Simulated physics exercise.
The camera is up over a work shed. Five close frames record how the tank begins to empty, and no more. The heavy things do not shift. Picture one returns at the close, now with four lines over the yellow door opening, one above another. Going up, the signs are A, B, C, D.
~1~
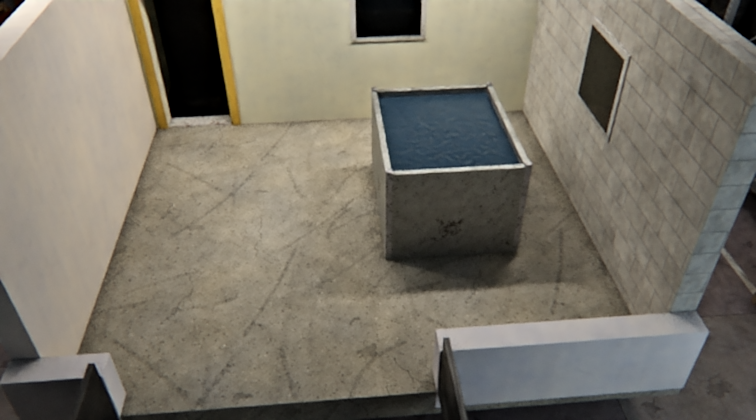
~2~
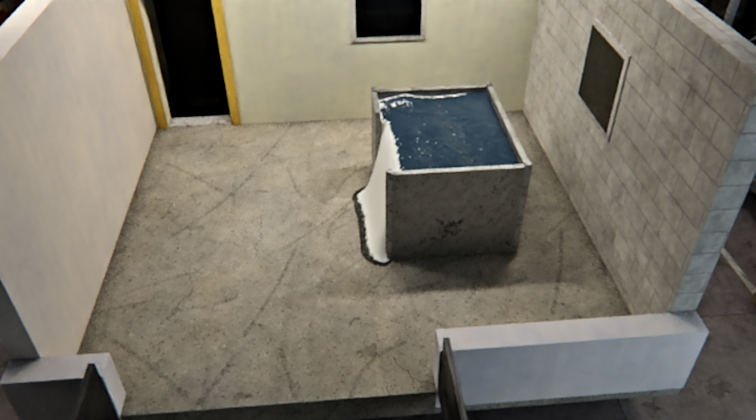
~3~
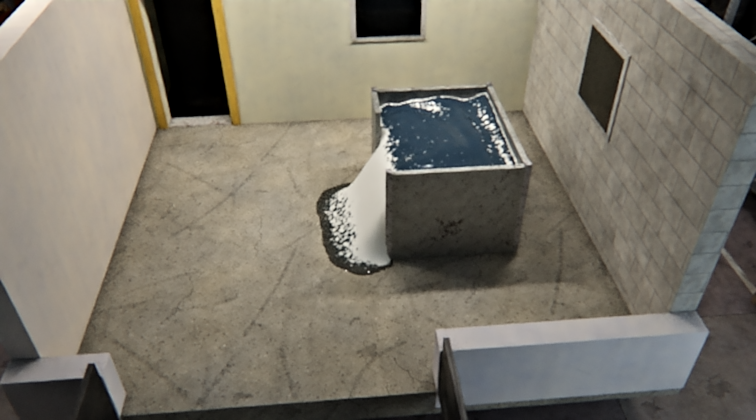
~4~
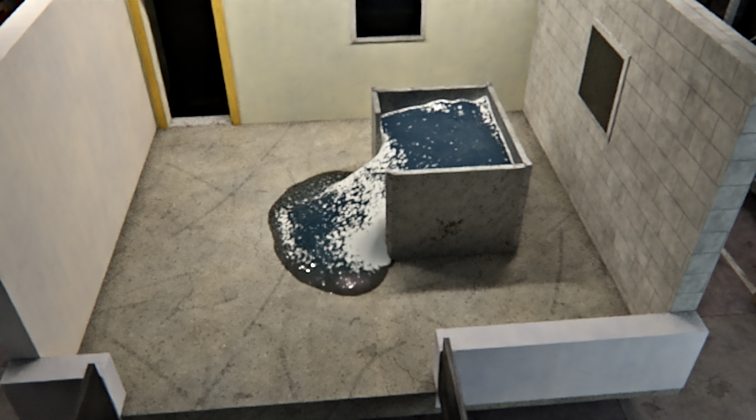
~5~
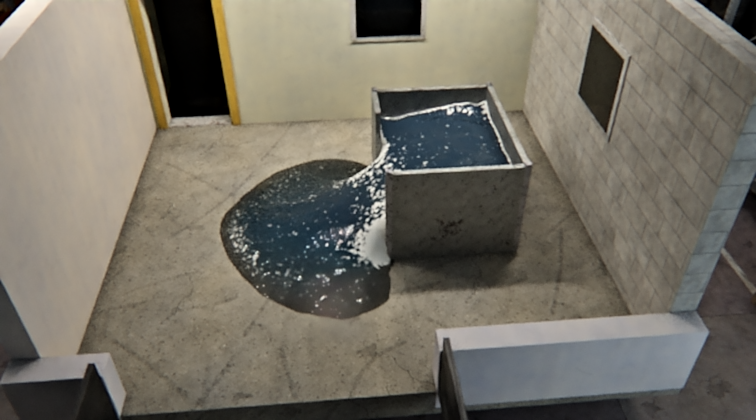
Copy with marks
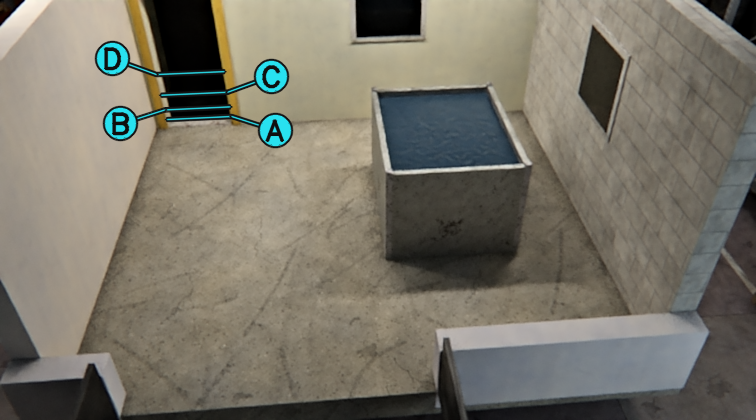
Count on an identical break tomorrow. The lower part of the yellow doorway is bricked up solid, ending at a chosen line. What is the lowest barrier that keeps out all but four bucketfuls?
Use height B.
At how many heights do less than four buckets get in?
Three of them.
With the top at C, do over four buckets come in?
No, not at all.
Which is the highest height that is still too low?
Height A.
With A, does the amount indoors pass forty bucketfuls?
No, less.
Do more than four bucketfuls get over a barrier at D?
No, not at all.
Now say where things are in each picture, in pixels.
In the first picture, water in the tank at rest, its middle at (444, 131); foot of the yellow doorway at (201, 126); open gate at (275, 337).
In the second picture, 2 % of the ground under water, visible out to (365, 190).
In the third picture, 4 % of the ground under water, visible out to (357, 267).
In the fourth picture, 10 % of the ground under water, visible out to (275, 213).
In the fifth picture, 17 % of the ground under water, visible out to (228, 222).
In cyan, A at (199, 118); B at (197, 108); C at (194, 93); D at (190, 73); from the bottom up A, B, C, D.
With A, about 13 bucketfuls get in.
With B, a bucket or two gets in.
With C, nothing gets over.
With D, nothing gets over.
